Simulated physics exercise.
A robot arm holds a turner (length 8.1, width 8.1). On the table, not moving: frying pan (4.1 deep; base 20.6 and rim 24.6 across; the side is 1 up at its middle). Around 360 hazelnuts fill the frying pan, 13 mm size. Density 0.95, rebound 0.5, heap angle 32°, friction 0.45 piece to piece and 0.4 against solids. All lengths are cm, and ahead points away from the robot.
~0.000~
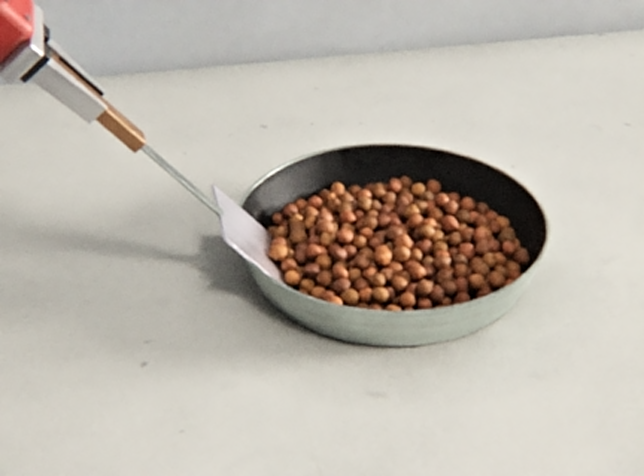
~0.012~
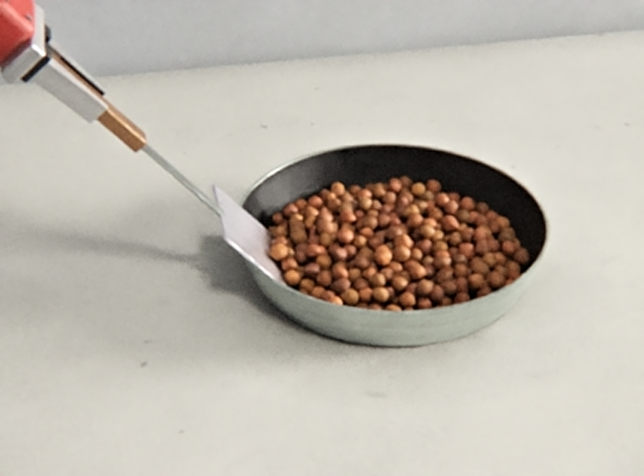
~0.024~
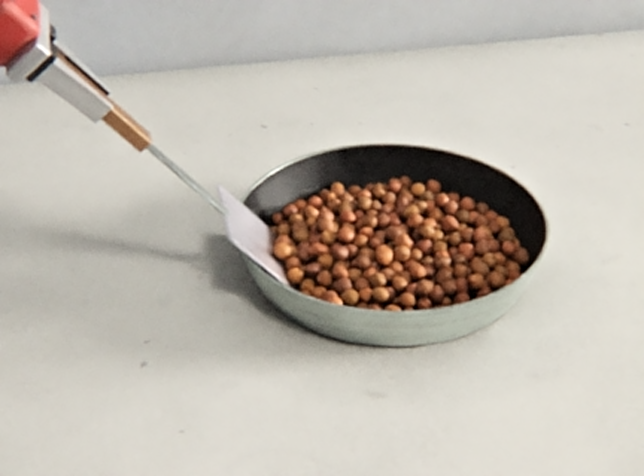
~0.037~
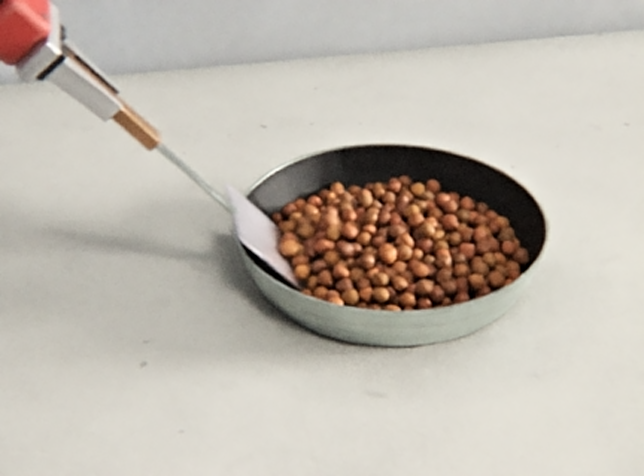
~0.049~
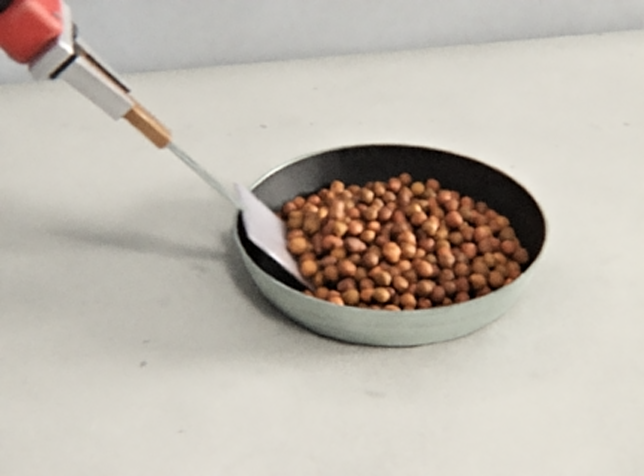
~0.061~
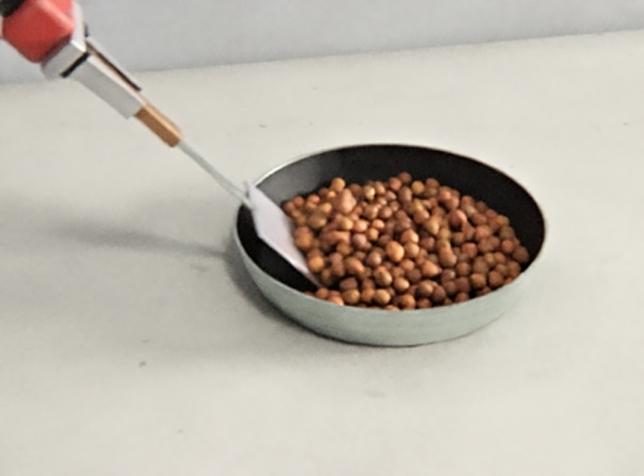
A red and silver robot arm reaches in from the upper left, holding a turner with a pale, slanted blade at the left side of a frying pan, seen from slightly above. The shallow, dark-lined pan with a grey-green outside sits on a pale grey table, filled with brown hazelnuts. The turner moves slowly a short way right, pushing nuts from the left edge, while the pan stays still.
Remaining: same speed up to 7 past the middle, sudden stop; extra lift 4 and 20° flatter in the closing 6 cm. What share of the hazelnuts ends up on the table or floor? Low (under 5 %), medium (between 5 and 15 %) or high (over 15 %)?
On the table or floor the share is medium, between 5 and 15 %.
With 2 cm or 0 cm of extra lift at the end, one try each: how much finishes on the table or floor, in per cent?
Some 5 and 0 per cent.
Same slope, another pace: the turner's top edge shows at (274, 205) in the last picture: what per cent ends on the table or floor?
About 20 per cent.
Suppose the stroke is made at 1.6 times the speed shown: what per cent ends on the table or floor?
Some 20 per cent.
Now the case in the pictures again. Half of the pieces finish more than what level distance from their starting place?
About 2 cm.
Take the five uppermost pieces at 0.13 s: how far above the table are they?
About 5 cm.
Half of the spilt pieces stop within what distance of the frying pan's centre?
Roughly 30 cm.
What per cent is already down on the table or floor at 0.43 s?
Some 8 per cent.
After 0.13 s, sloping 50°, highest piece 6 above the table; 359 in the frying pan.
After 0.20 s, sloping 42°, highest piece 7 above the table; 359 in the frying pan.
After 0.43 s, sloping 30°, highest piece 5 above the table; 330 in the frying pan, 26 on the table or floor, 3 on the blade or in flight.
After 1.48 s, sloping 30°, highest piece 5 above the table; 330 in the frying pan, 29 on the table or floor.
In the end, 330 in the frying pan, 29 on the table or floor. That is 8 % on the table or floor.
